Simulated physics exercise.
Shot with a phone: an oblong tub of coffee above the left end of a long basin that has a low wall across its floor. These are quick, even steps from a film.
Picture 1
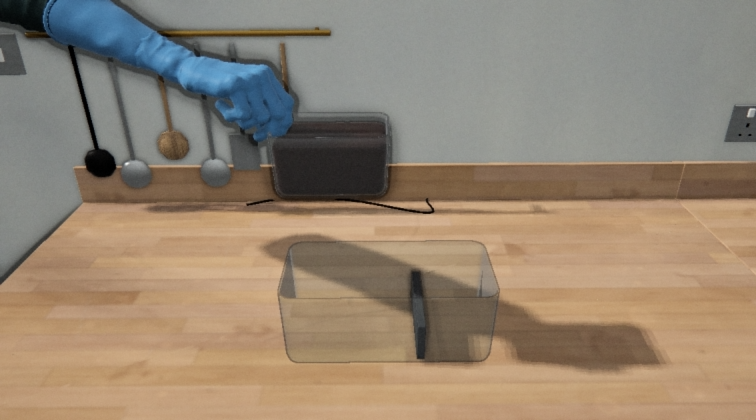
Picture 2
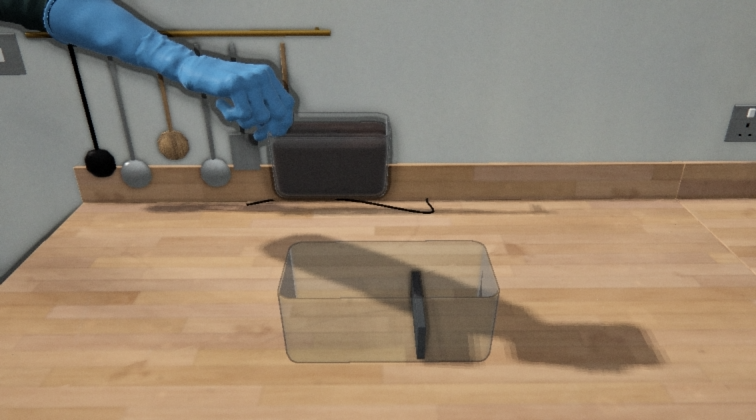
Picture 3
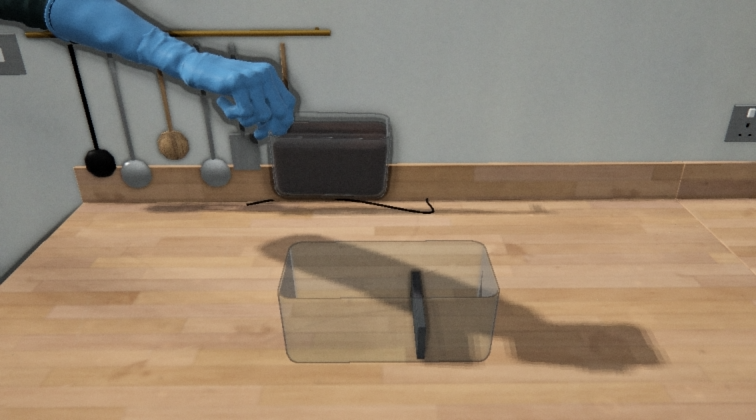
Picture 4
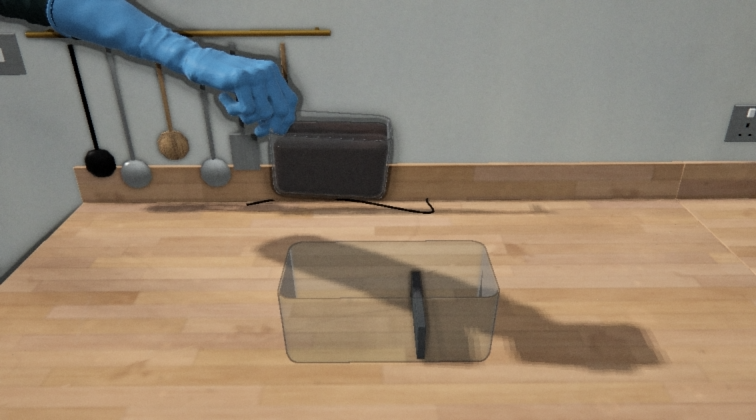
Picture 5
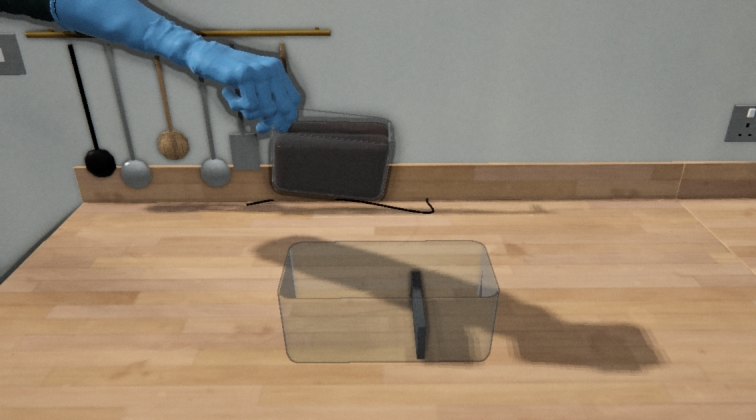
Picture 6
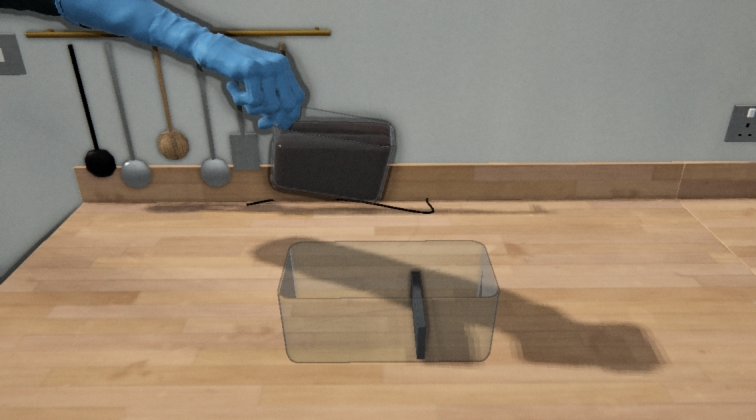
A dark oblong tub, with a blue-gloved hand beside its upper left, stayed level at first, then tilted slightly to the right above a clear basin with a low dark wall across its floor.
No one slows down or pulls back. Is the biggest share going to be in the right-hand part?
Yes.
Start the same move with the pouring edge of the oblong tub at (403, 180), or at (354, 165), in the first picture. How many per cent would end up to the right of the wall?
The first gives 75 %, the second 25 %.
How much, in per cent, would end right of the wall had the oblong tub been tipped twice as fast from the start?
Roughly 55 percent.
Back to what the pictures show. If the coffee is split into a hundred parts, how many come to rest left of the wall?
It is close to 25 per cent.
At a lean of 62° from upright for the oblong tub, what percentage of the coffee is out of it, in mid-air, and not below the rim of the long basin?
Estimate: Some 35 per cent.
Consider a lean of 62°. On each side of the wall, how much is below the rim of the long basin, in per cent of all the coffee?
Some 0 per cent left and 10 right.
A moment on, the tilt is 62° and 55 per cent is still to pour, 1 is left of the wall and 10 right of it.
Next, the tilt is 95° and 12 per cent is still to pour, 6 is left of the wall and 71 right of it.
Then the tilt is 102° and 1 per cent is still to pour, 22 is left of the wall and 73 right of it.
Later the tilt is 102° and 0 per cent is still to pour, 26 is left of the wall and 72 right of it.
In the end 26 per cent lies left of the wall, 72 right of it and 2 outside.
